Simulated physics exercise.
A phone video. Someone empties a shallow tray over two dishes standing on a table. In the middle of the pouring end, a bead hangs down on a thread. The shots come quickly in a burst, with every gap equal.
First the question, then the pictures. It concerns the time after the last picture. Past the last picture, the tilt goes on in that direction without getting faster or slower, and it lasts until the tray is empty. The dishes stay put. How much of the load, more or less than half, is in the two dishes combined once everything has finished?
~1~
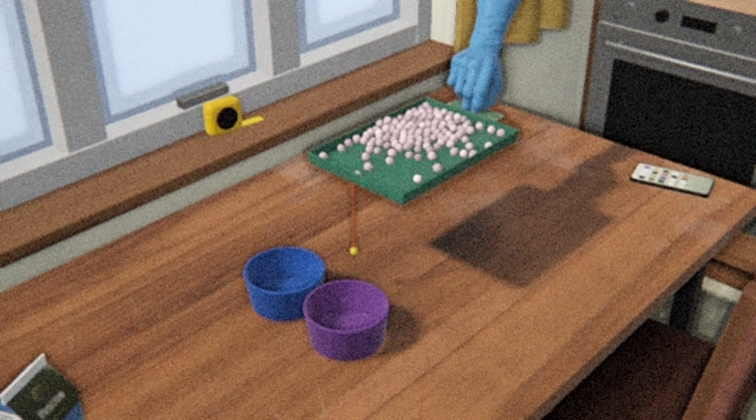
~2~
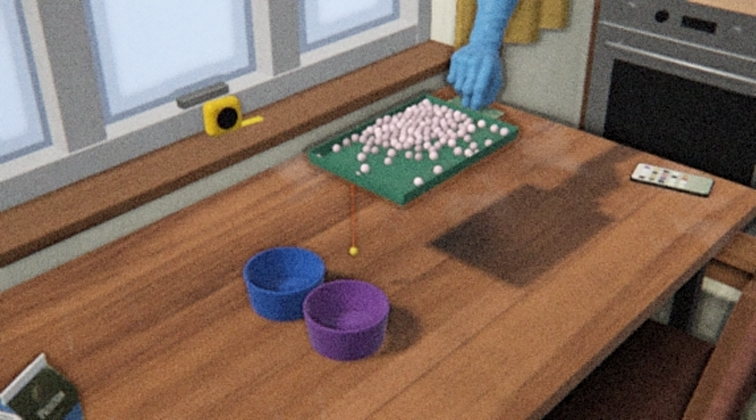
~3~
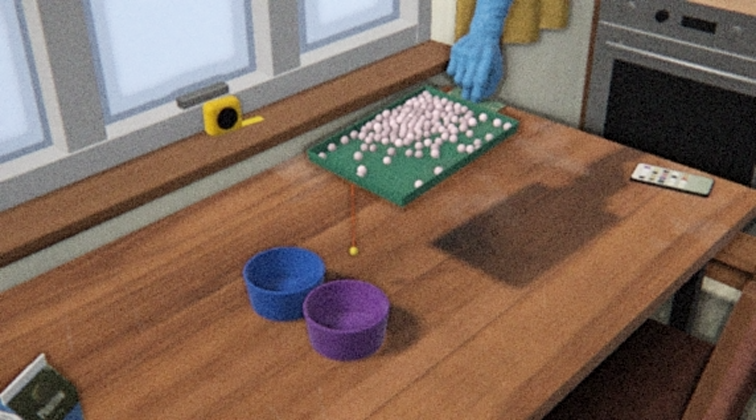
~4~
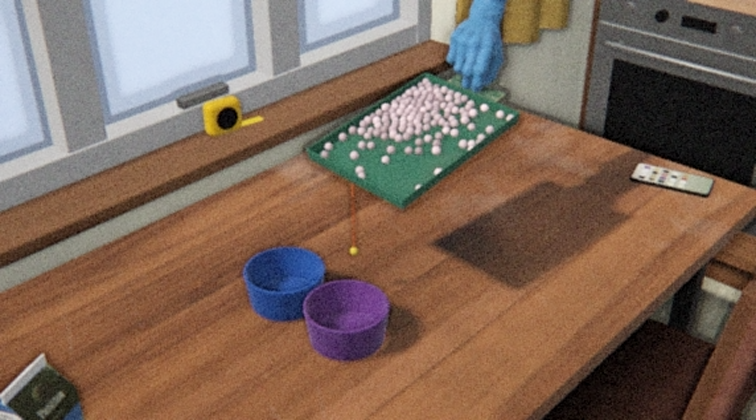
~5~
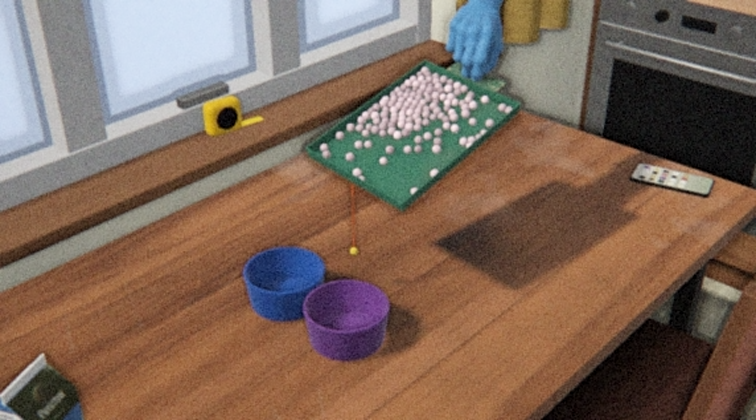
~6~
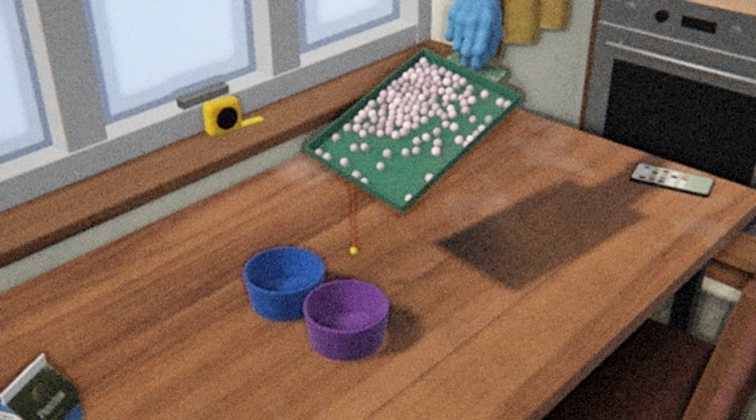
Most likely the dishes will collect not even half of it.
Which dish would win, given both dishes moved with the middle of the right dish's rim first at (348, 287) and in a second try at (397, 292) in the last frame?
In the first try it's the one on the right, and in the second it's the one on the right.
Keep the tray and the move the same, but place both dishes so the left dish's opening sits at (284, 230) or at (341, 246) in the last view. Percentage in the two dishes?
I'd say about 0 percent, followed by about 60 percent.
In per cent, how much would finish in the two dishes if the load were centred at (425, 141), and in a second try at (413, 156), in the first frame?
Respectively 30 and 40 in a hundred.
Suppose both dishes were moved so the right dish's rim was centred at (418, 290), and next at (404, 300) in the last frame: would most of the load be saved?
Try 1: The greater share; try 2: The greater share.
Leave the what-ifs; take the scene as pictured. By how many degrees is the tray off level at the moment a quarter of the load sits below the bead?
Near 70 degrees.
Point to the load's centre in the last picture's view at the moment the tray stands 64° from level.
I'd mark it close to (390, 194).
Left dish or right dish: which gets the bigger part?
Answer: The one at right.
Soon after the last picture, tray tipped steeply; about two thirds on the tray; a small part in the right dish; a stray few in the left dish; a small part outside both; a small part in the air.
A little later, tray tipped past a quarter turn; a small part on the tray; about a quarter in the right dish; a stray few in the left dish; about half outside both; a small part in the air.
Later still, tray tipped past a quarter turn; about a quarter in the right dish; a stray few in the left dish; most outside both.
By the end, tray tipped past a quarter turn; about a quarter in the right dish; a stray few in the left dish; most outside both.
